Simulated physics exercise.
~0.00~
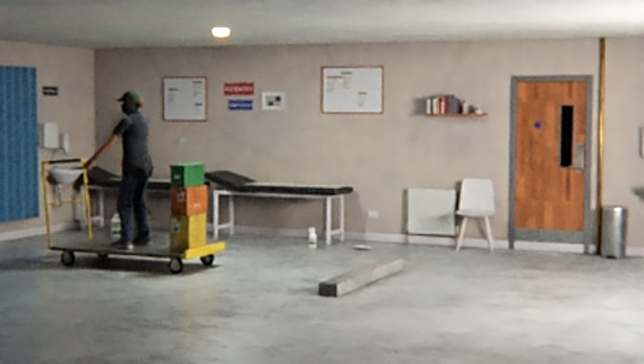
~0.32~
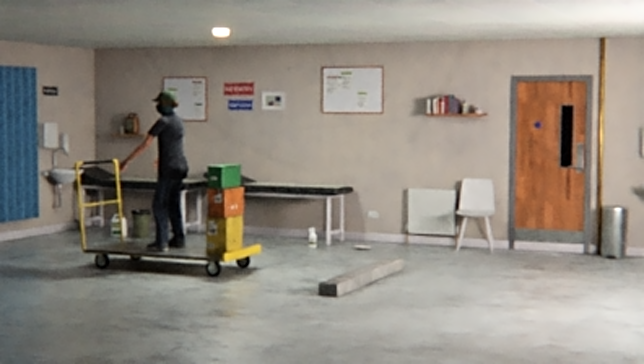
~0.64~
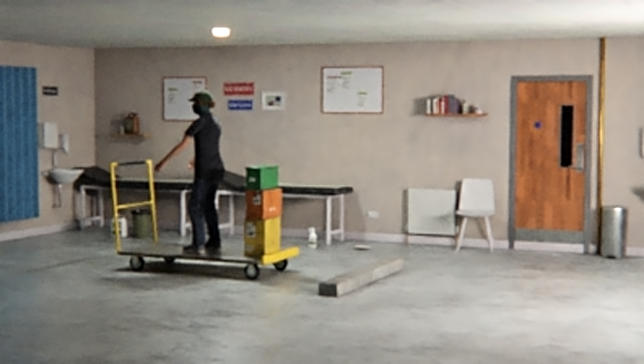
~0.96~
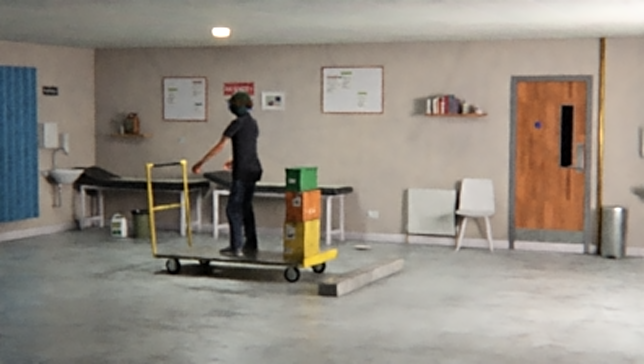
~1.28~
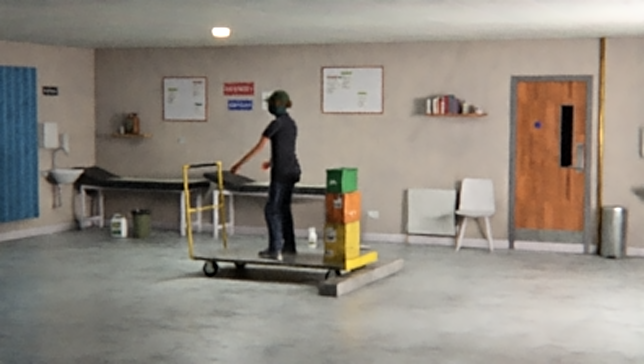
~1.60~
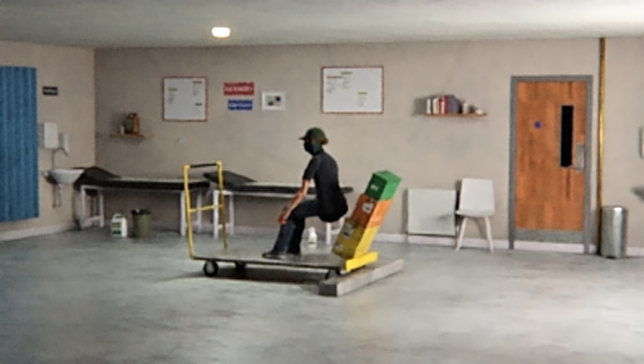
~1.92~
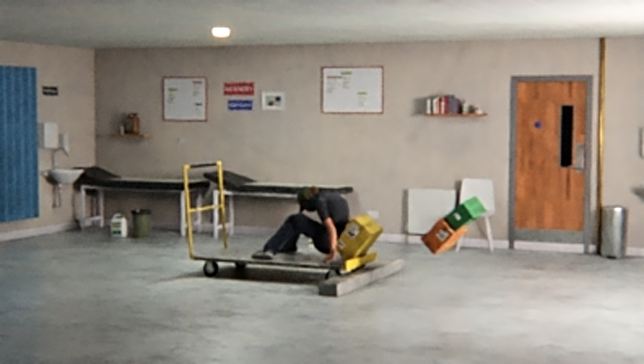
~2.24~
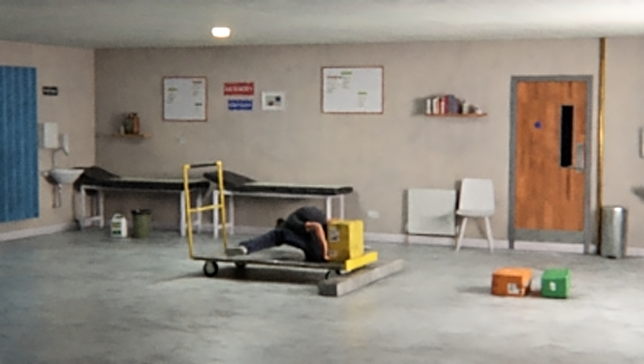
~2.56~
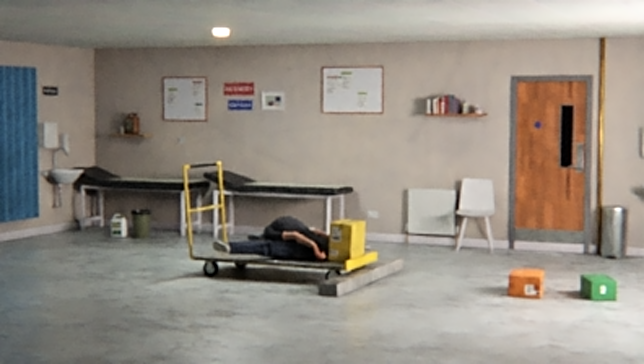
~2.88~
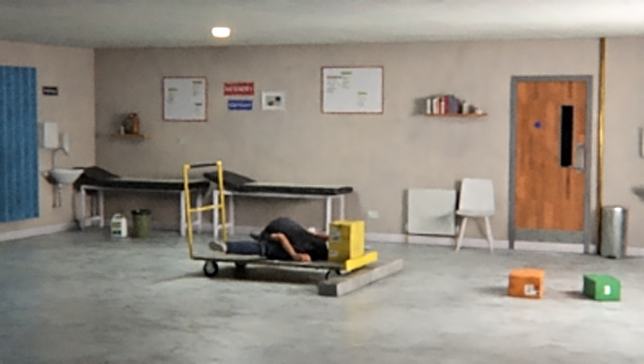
A flat trolley with a yellow handle rolls right across a grey-floored room, seen from a still camera at the side, with a dark-clothed person in a cap standing on it, one arm stretched towards the handle. At its front end stand three stacked boxes, green over orange over yellow, and a low kerb lies ahead, left of a wooden door. The trolley stops abruptly at the kerb. The person drops into a crouch as the stack leans forward, and the green and orange boxes fly off to the right, landing on the floor. The person crumples and ends lying on the deck behind the upright yellow box.
